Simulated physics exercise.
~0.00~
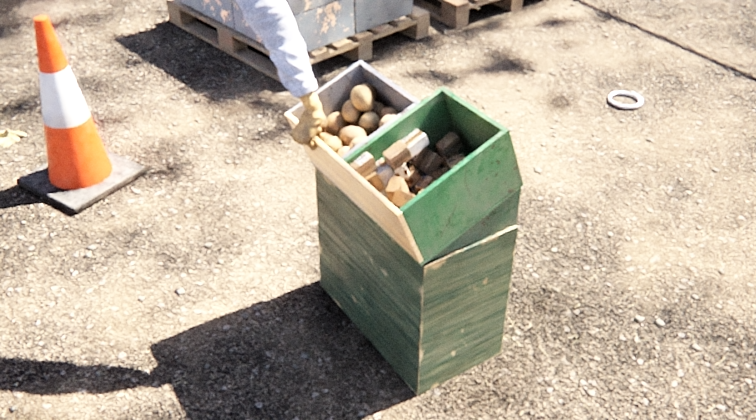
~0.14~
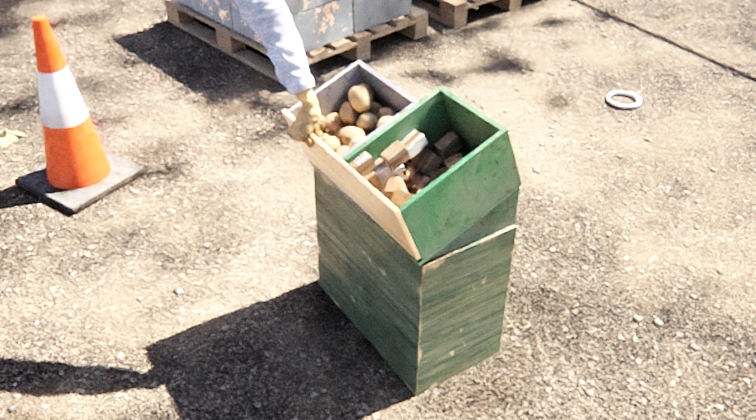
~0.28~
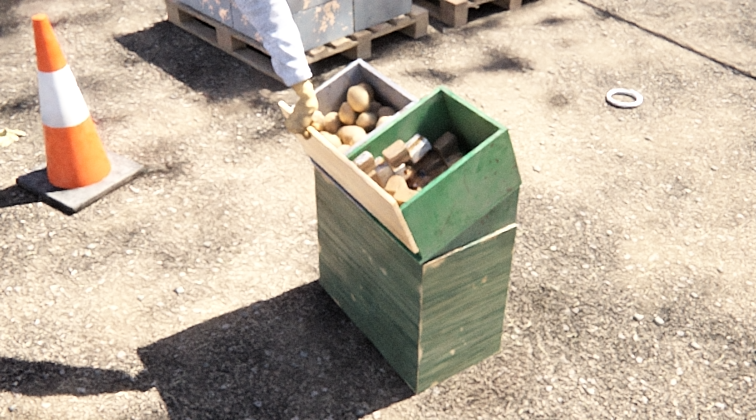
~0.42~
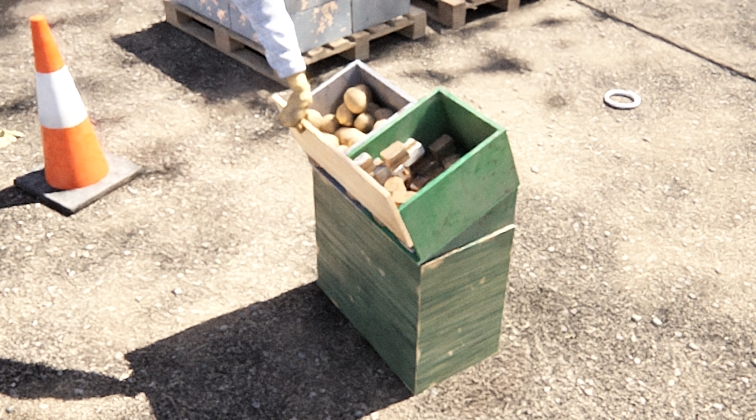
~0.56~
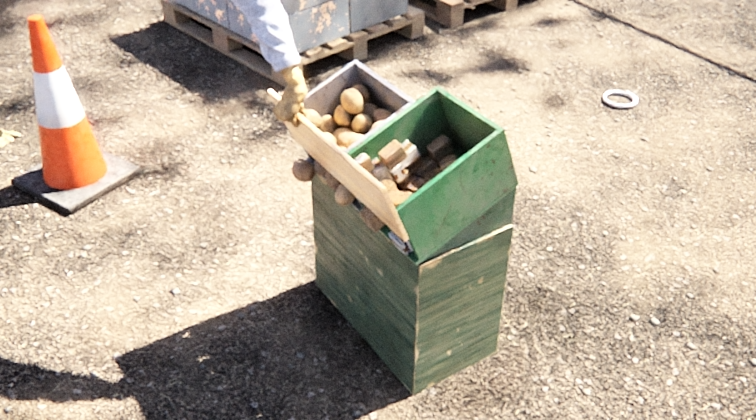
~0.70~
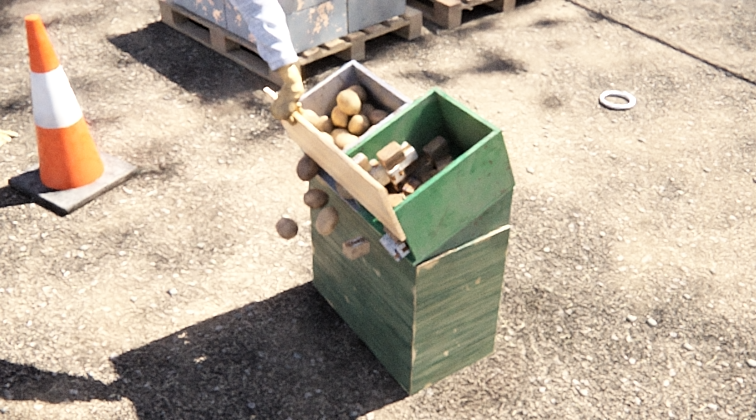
In this clip, a gloved hand pulls the wooden front panel away from two tilted bins, one grey with potatoes and one green with small blocks, on a green stand, and several potatoes drop through the widening gap.
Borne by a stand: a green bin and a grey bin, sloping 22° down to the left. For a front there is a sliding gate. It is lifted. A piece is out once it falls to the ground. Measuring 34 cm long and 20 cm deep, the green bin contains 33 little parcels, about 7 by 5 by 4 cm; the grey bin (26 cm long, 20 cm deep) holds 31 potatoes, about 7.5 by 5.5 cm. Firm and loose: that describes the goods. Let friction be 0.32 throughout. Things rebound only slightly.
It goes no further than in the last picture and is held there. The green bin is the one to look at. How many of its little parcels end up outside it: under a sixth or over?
Over a sixth of the little parcels leave the green bin.
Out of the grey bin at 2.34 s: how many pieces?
About: Grey bin 5.
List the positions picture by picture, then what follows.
In the first picture (places track the rim corner closest to us here), green bin (400, 211); grey bin (341, 158); gap 0 cm; none in free fall.
The second picture shows green bin (399, 210); gap 1 cm.
The third picture shows green bin (399, 209); gap 4 cm.
The fourth picture shows green bin (397, 210); gap 7 cm.
The fifth picture shows green bin (395, 210); gap 9 cm.
The sixth picture shows green bin (393, 211); grey bin (334, 159); gap 10 cm; 3 falling or fallen, the lowest potato at (287, 228).
After 1.11 s, the green bin is down by 3 of 33 and the grey bin is down by 5 of 31.
After 1.62 s, the green bin is down by 7 of 33 and the grey bin is down by 5 of 31.
After 2.34 s, the green bin is down by 10 of 33 and the grey bin is down by 5 of 31.
Final count (at 3.26 s), the green bin is down by 10 of 33 and the grey bin is down by 5 of 31. Asked share, 10 of 33, 30 per cent.
